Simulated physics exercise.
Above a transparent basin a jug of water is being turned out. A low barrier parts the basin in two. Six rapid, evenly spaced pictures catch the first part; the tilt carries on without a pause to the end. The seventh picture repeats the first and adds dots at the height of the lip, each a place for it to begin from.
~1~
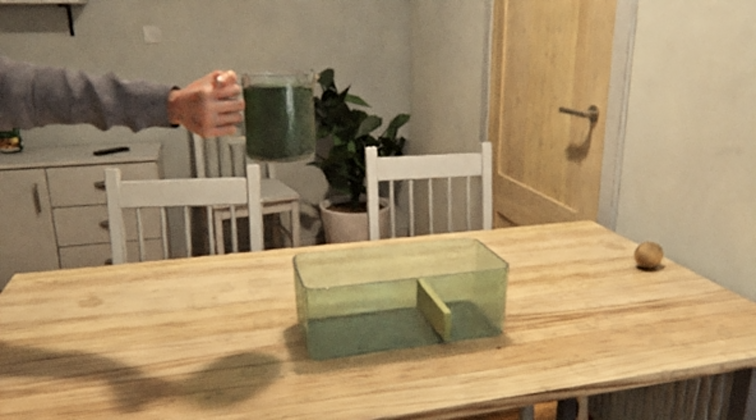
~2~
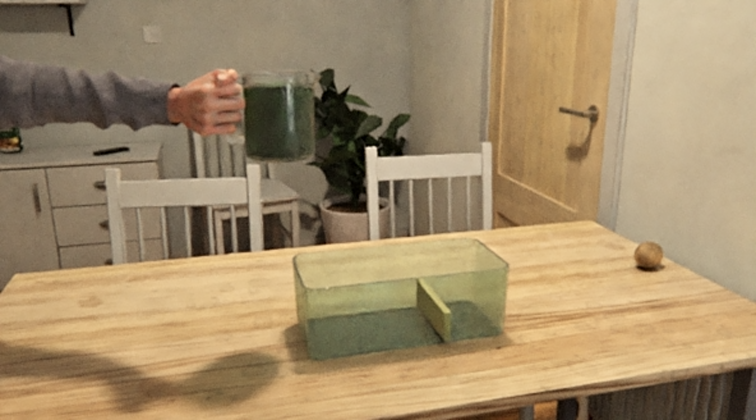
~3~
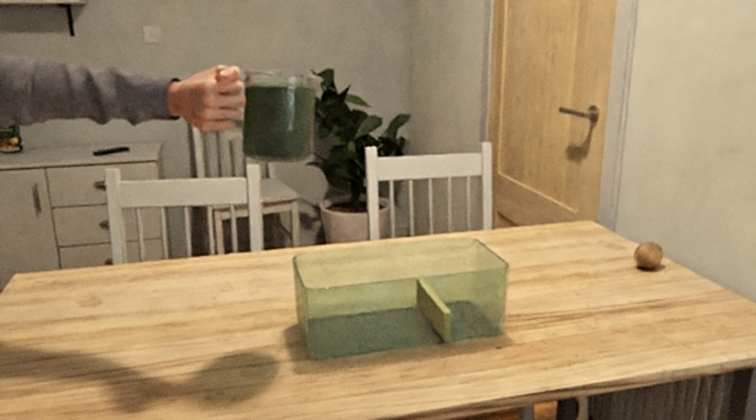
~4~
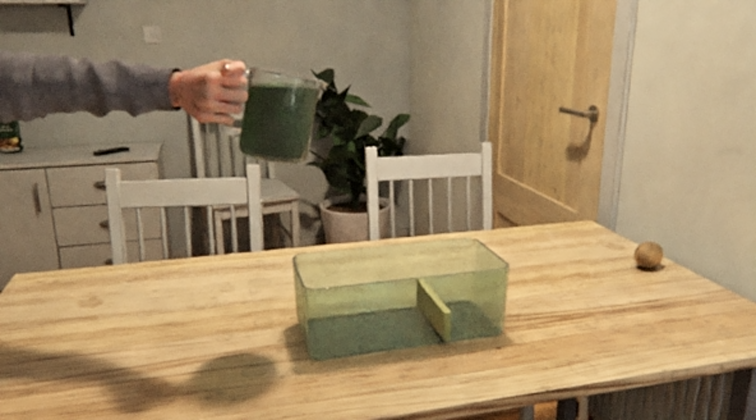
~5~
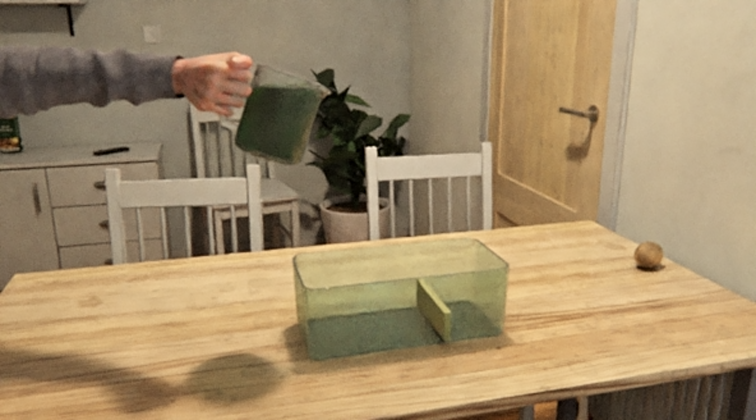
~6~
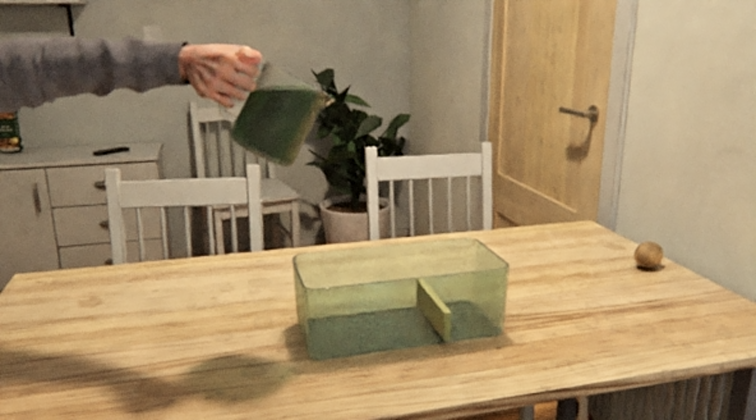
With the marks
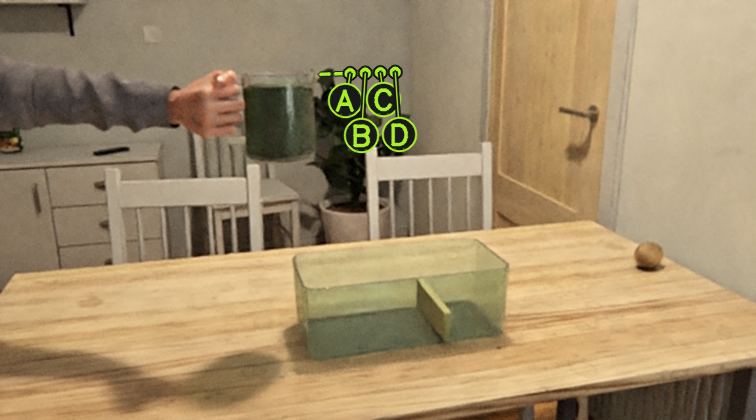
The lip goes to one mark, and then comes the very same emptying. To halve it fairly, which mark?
It is B.
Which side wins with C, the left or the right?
More ends on the right.
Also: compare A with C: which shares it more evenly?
Place C.
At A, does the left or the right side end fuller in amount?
The left side.
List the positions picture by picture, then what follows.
Upright, lip at (320, 74); basin from (308, 359) to (502, 332); top of the wall at (433, 294); nothing has left yet, in the first frame.
Upright, lip at (321, 75); nothing has left yet, in the second frame.
Tipped about 5°, lip at (324, 78); nothing has left yet, in the third frame.
Tipped about 12°, lip at (327, 83); nothing has left yet, in the fourth frame.
Tipped about 20°, lip at (331, 91); nothing has left yet, in the fifth frame.
Tipped about 30°, lip at (334, 100); water is over the lip, down to (334, 100), in the sixth frame.
On the marked copy, A at (350, 73); B at (365, 73); C at (380, 72); D at (395, 72).
For place A, about 86 % ends left of the wall and 5 % right of it; 9 % is lost outside.
For place B, about 51 % ends left of the wall and 46 % right of it; 3 % is lost outside.
For place C, about 17 % ends left of the wall and 79 % right of it; 3 % is lost outside.
For place D, about 20 % ends left of the wall and 74 % right of it; 6 % is lost outside.
